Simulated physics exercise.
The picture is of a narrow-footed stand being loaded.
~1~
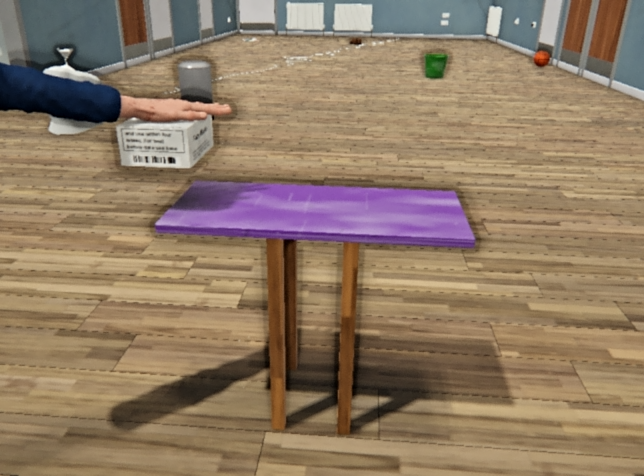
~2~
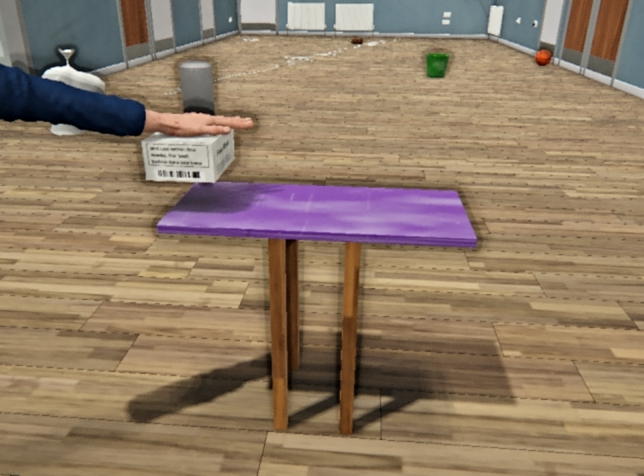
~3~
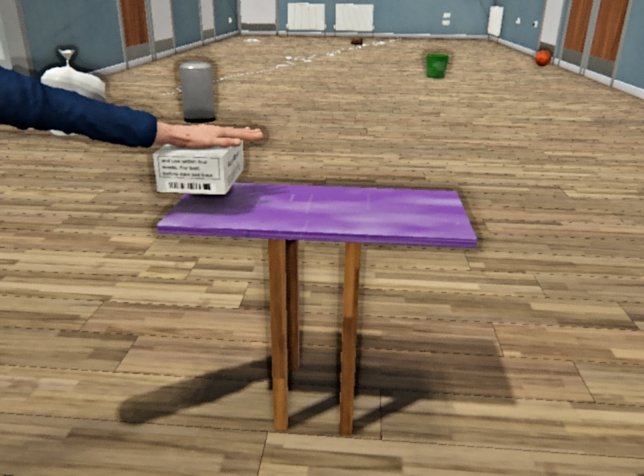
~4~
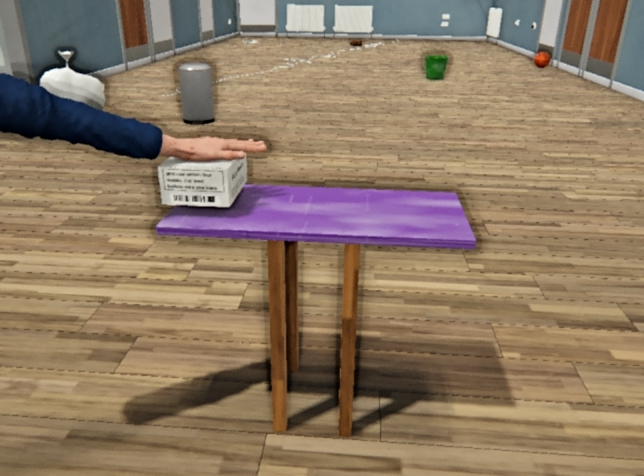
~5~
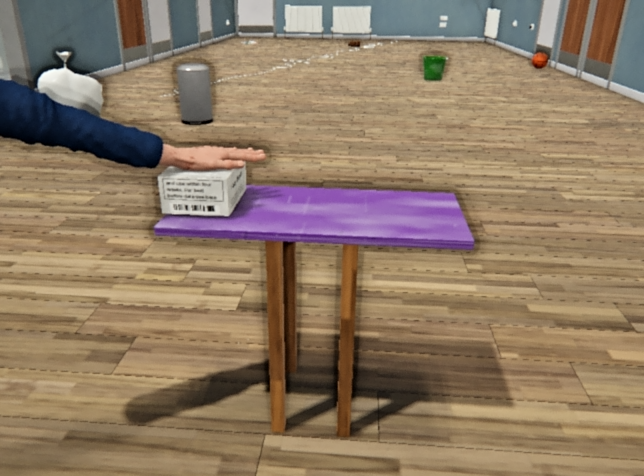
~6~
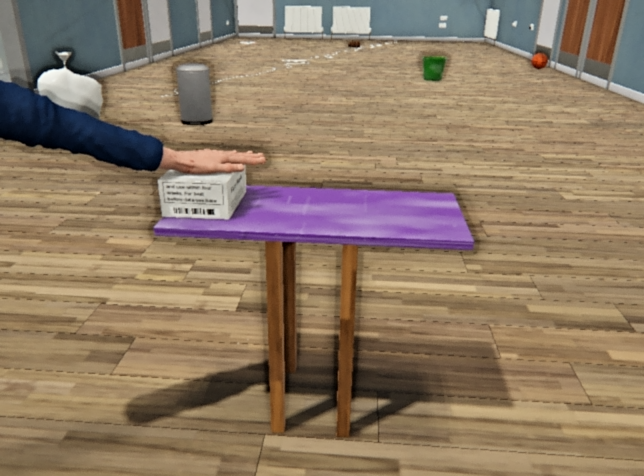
The clip opens with a hand in a dark blue sleeve on top of a white box, to the upper left of a purple stand with narrow-set wooden legs. The arm moves the box rightward and down onto the stand's left end, where the hand stays resting on top of it.
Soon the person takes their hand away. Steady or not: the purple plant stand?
What you'd see is that the purple plant stand keeps its balance.
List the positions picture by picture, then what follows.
Still on the way; purple plant stand (318, 211); box (169, 137), in the first picture.
Still on the way; purple plant stand (320, 211); box (192, 151), in the second picture.
Still on the way; purple plant stand (320, 211); box (202, 162), in the third picture.
Still on the way; purple plant stand (319, 212); box (206, 174), in the fourth picture.
Still on the way; purple plant stand (317, 213); box (206, 183), in the fifth picture.
In place, still held; purple plant stand (317, 213); box (206, 186), in the sixth picture.
Then, 0.74 s after the last picture, purple plant stand at rest near (317, 213).
At rest, the purple plant stand holds firm, near (317, 213).
